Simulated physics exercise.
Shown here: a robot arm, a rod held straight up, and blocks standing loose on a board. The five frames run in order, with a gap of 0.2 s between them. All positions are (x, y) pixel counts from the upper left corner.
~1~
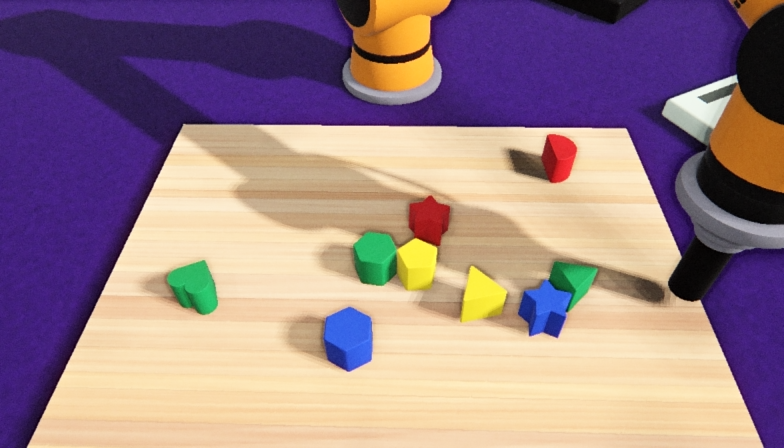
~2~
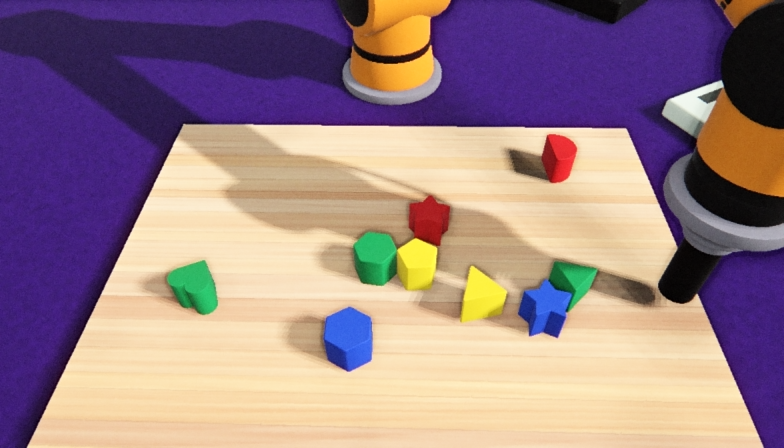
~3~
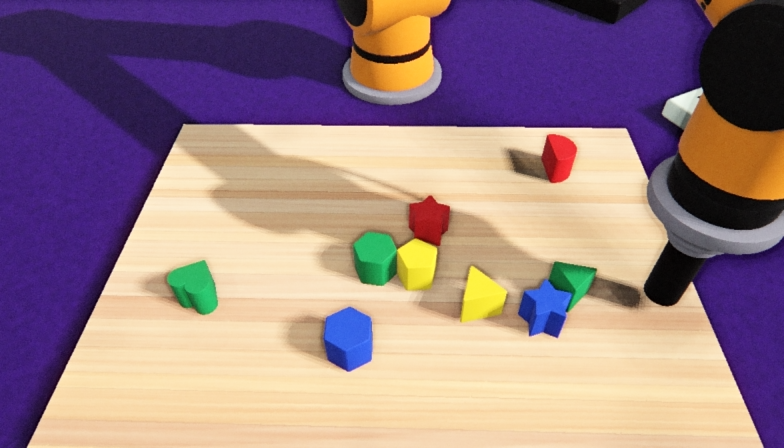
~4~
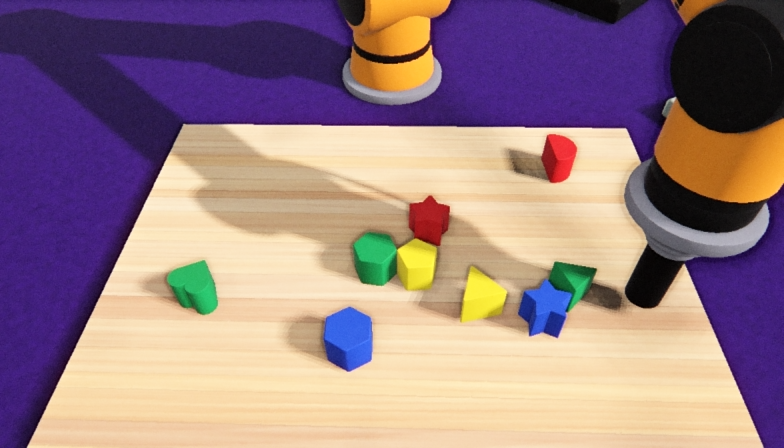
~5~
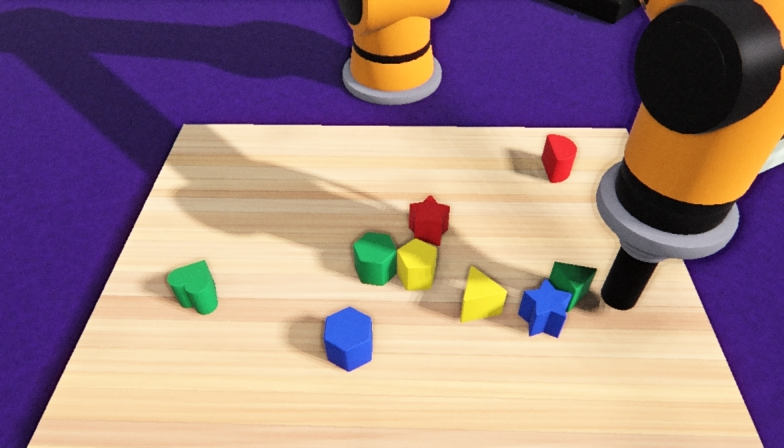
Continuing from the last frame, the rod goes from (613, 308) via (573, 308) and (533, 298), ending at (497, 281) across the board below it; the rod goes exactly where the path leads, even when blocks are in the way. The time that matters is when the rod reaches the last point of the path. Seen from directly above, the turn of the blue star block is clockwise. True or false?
Verdict: False.
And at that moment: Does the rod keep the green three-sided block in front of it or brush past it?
In front, still.
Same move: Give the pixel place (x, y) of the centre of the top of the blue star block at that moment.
The blue star block ends near (518, 302).
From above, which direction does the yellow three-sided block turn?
Viewed from above, clockwise.
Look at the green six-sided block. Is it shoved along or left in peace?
It is left in place.
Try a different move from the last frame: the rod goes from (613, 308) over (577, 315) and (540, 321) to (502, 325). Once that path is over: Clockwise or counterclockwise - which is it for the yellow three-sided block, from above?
Bird's-eye view: Clockwise.
The first path, step by step. One third of the way, rod (577, 296); blue star block (546, 299); green three-sided block (554, 268).
Two thirds of the way, rod (536, 287); yellow three-sided block (476, 285); blue star block (520, 302), turned 50° anticlockwise; green three-sided block (519, 254), turned 30° clockwise.
At the end, rod (500, 270); green six-sided block unmoved; yellow pentagonal block unmoved; yellow three-sided block (475, 286), turned 20° clockwise; blue star block (518, 302), turned 65° anticlockwise; green three-sided block (491, 236), turned 45° clockwise.
